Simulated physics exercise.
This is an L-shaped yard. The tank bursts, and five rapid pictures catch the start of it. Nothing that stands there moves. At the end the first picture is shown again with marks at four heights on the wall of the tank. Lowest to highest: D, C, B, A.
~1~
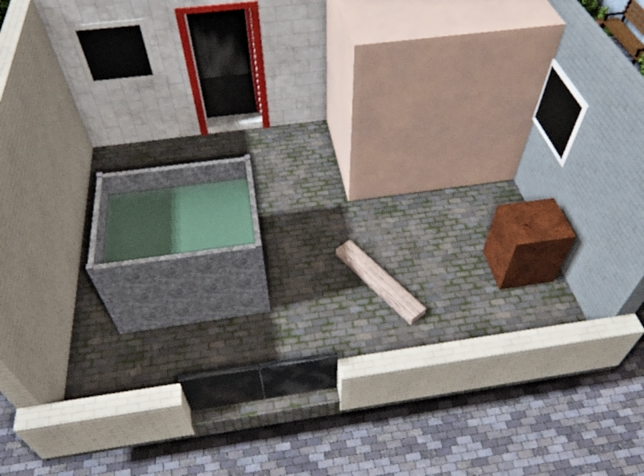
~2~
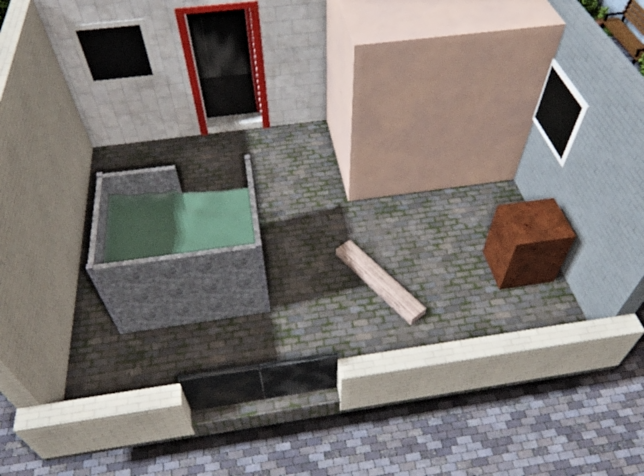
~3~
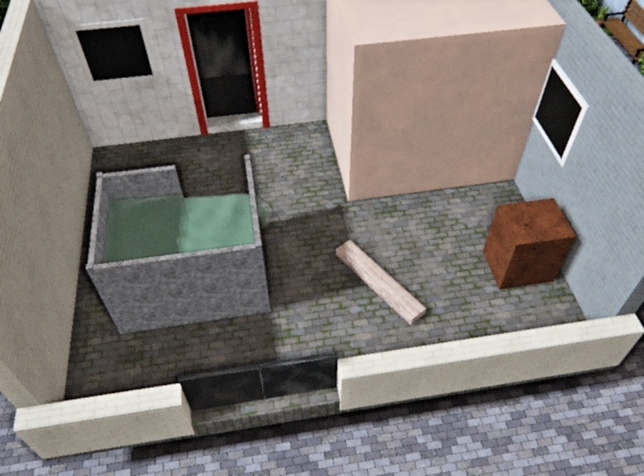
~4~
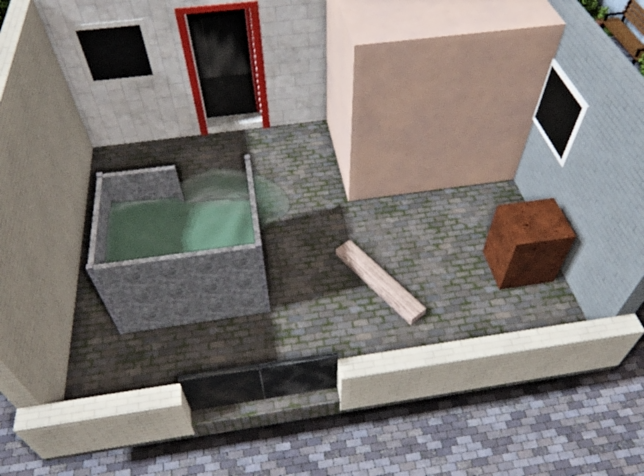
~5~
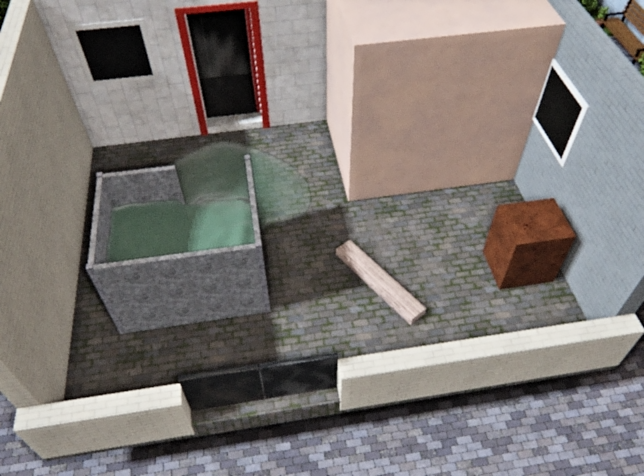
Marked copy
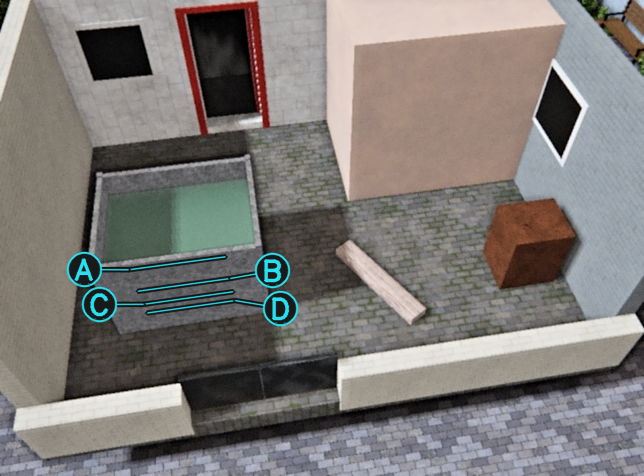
Green water spreads through a gap in the grey tank's back wall onto the paving.
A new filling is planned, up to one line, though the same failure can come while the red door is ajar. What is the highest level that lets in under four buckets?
Go for D.
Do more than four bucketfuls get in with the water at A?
Yes, it does.
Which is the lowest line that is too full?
C it is.
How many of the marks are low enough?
One of the four.
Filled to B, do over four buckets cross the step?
Yes, it does.
On the marked copy, A at (177, 263); B at (184, 284); C at (188, 297); D at (191, 306); from the bottom up D, C, B, A.
Choosing A, dozens of bucketfuls pour in.
Choosing B, dozens of bucketfuls pour in.
Choosing C, about 9 bucketfuls get in.
Choosing D, a bucket or two gets in.
